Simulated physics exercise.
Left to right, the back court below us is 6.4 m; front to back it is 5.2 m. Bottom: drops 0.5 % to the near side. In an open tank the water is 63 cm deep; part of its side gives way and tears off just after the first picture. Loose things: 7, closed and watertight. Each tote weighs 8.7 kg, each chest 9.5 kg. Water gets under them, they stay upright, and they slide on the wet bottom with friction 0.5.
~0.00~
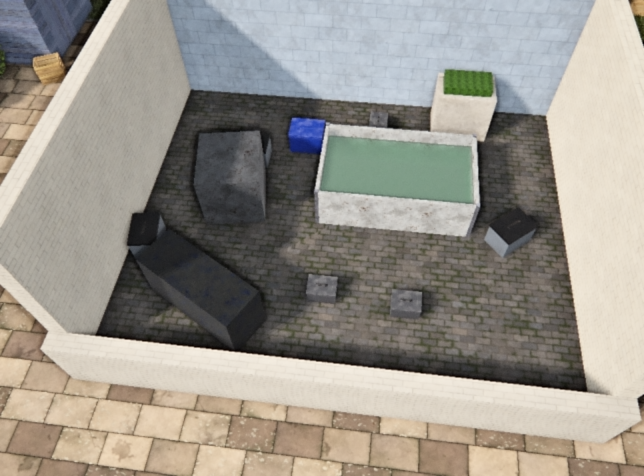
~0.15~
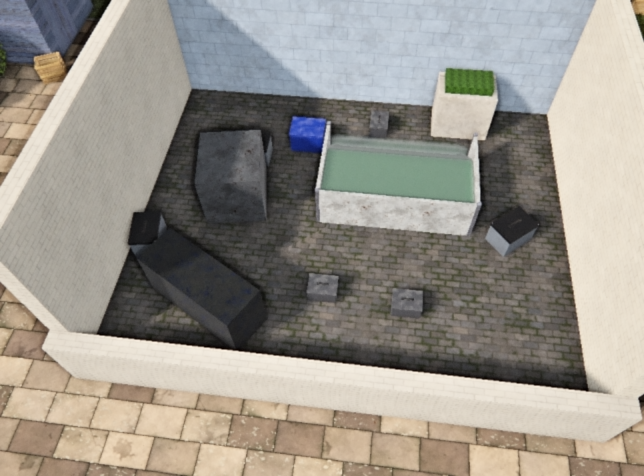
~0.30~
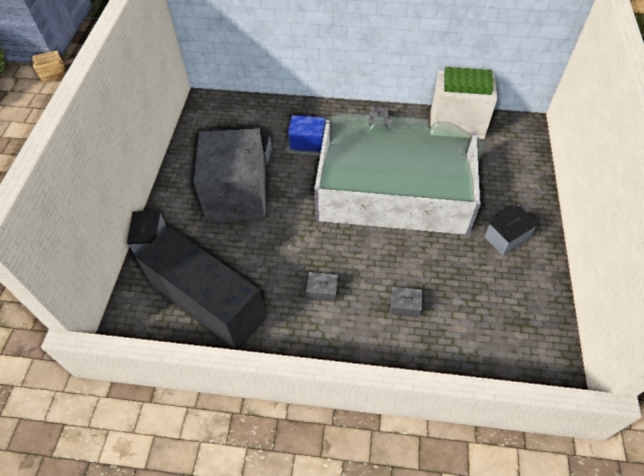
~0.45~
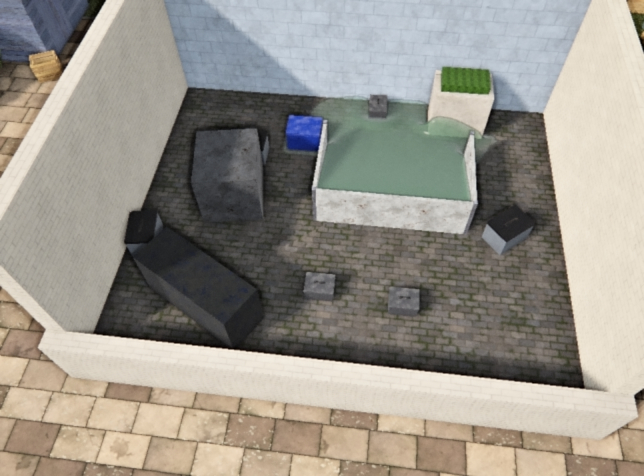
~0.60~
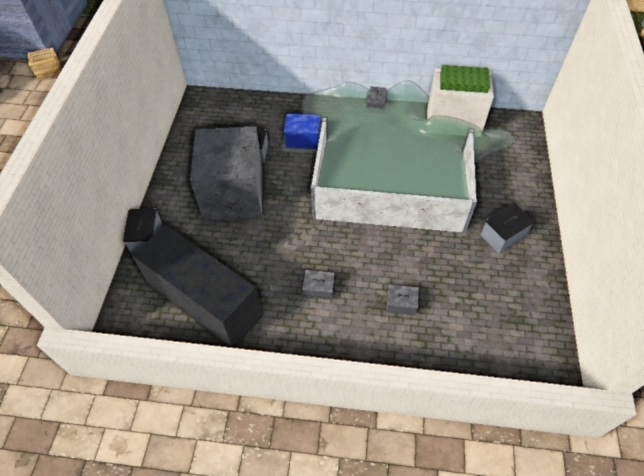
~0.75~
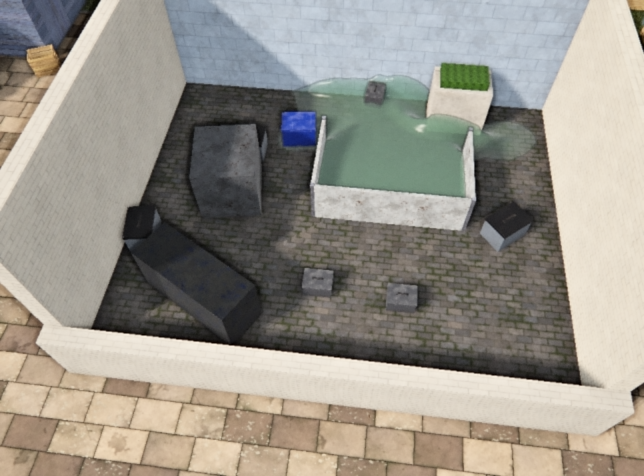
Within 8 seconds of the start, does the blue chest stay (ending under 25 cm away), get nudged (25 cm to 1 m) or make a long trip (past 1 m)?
It'll be greatly displaced.
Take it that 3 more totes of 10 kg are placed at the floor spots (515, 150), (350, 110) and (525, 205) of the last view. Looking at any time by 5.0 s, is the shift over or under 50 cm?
First beyond, then beyond, then beyond.
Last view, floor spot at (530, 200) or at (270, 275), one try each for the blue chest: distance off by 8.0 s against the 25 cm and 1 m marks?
Try one, it is swept a long way; try two, it covers a moderate distance.
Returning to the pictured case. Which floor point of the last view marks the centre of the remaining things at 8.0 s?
Mean position approx. (265, 291).
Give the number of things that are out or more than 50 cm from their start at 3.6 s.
Answer: 5.
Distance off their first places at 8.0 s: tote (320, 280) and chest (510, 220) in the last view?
Taken in order, the shifts are 30 cm and 250 cm.
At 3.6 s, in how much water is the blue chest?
Somewhere close to 2 cm.
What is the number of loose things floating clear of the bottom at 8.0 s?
Tally: 5 of them.
After 1.6 s the blue chest is near (293, 120), 0.2 m from its start, aground; 1 afloat.
After 3.6 s the blue chest is near (287, 175), 1.2 m from its start, aground; 2 afloat.
After 5.6 s the blue chest is near (287, 175), 1.2 m from its start, aground; 3 afloat.
After 8.0 s the blue chest is near (281, 203), 1.7 m from its start, afloat; 5 afloat.
